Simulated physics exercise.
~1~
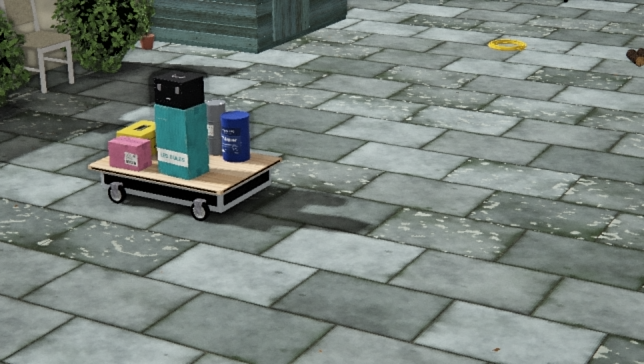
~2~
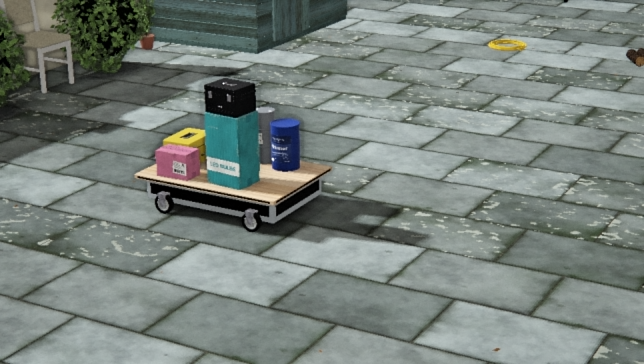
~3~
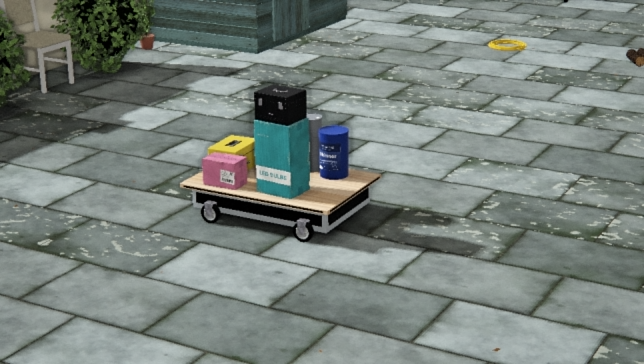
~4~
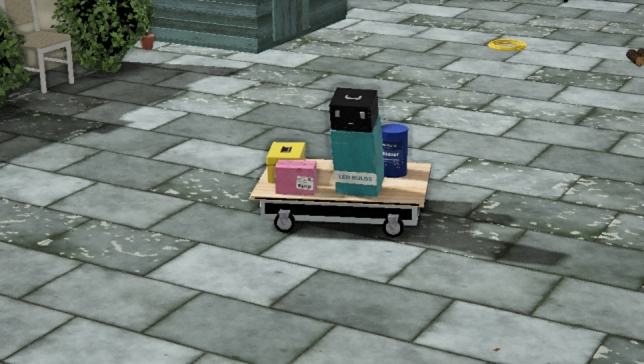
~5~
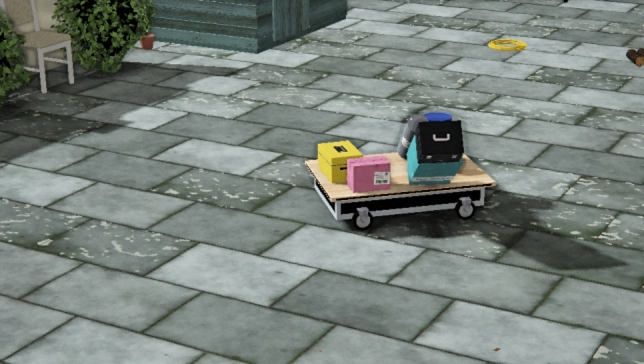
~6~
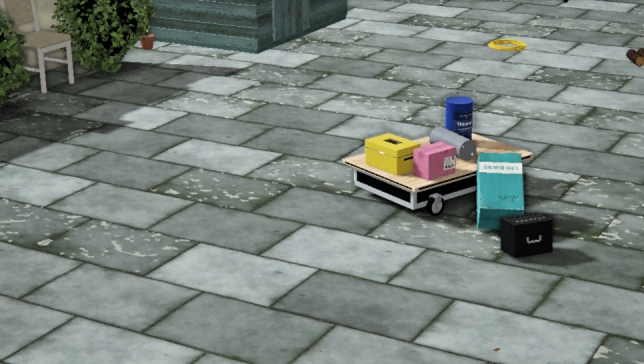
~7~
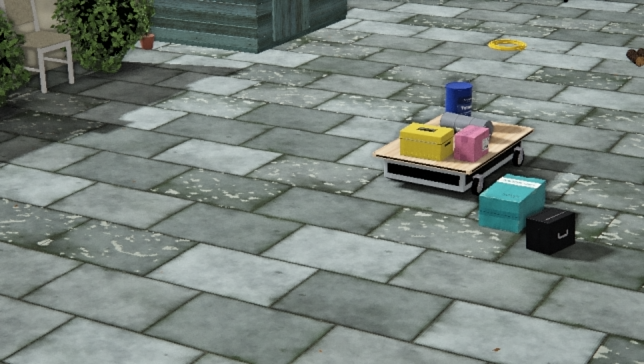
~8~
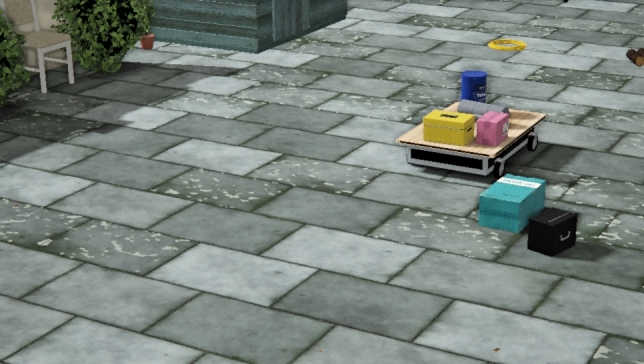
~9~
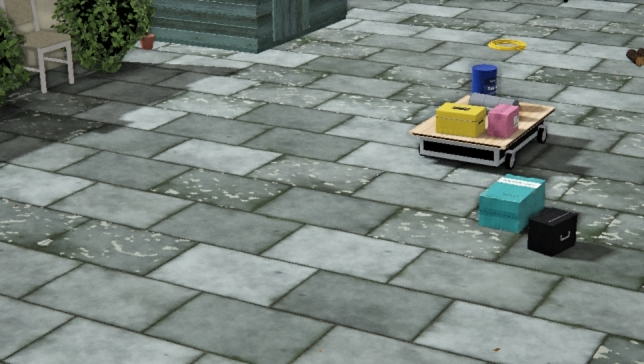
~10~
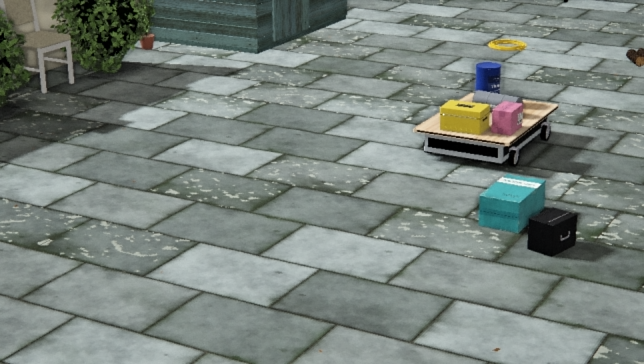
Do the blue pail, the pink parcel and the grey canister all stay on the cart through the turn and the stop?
Yes, all three stay on the cart, although the grey canister topples onto its side on the deck.
